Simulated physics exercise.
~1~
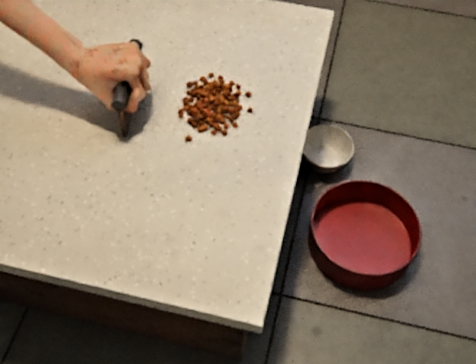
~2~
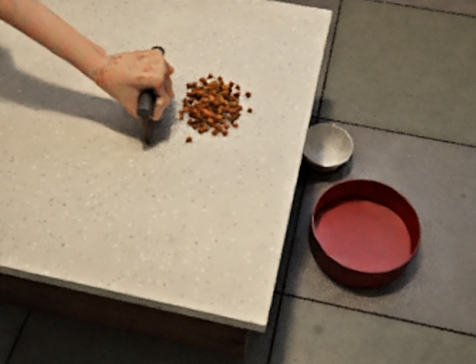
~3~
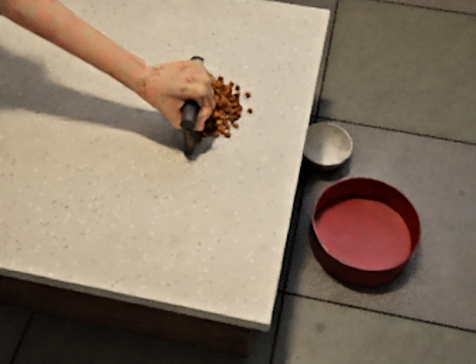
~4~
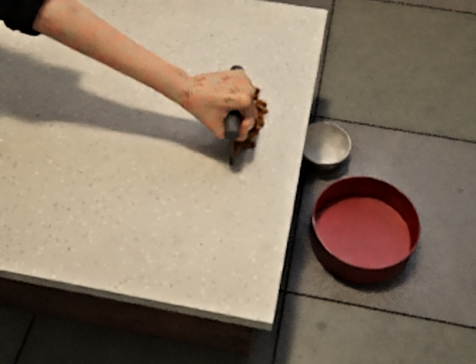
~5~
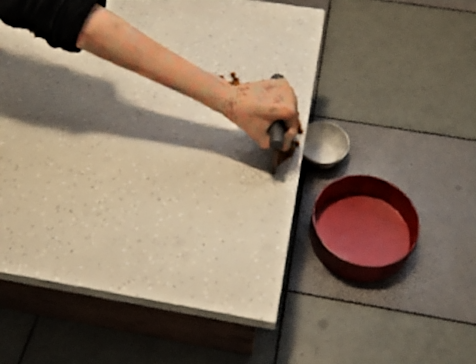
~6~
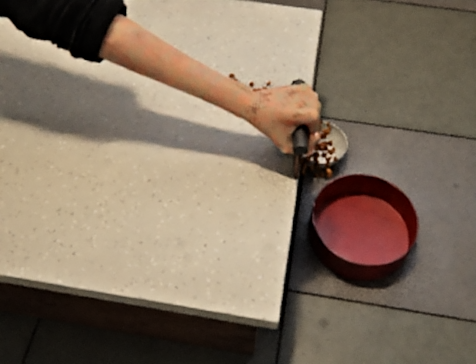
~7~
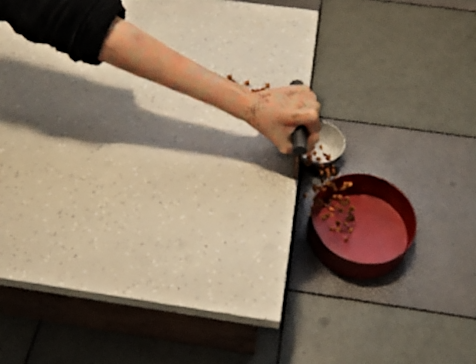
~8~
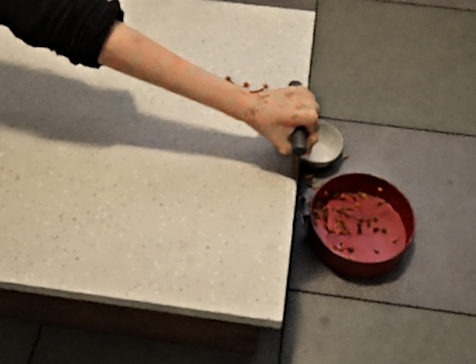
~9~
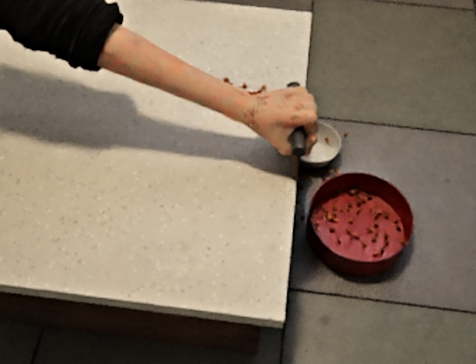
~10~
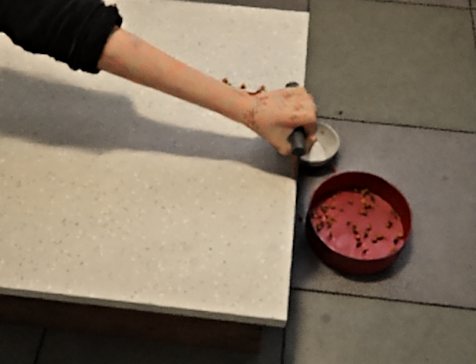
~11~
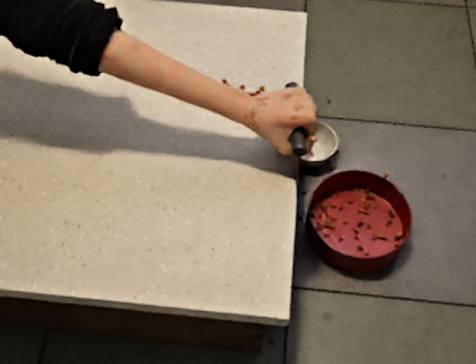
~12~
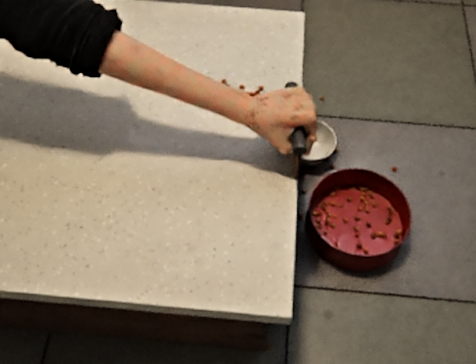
A hand holding a dark scraper sweeps a pile of brown kibble rightward across a pale countertop to its edge, where many pieces spill into a red pot below, while others remain on the counter and the small white bowl beside the pot catches almost none.
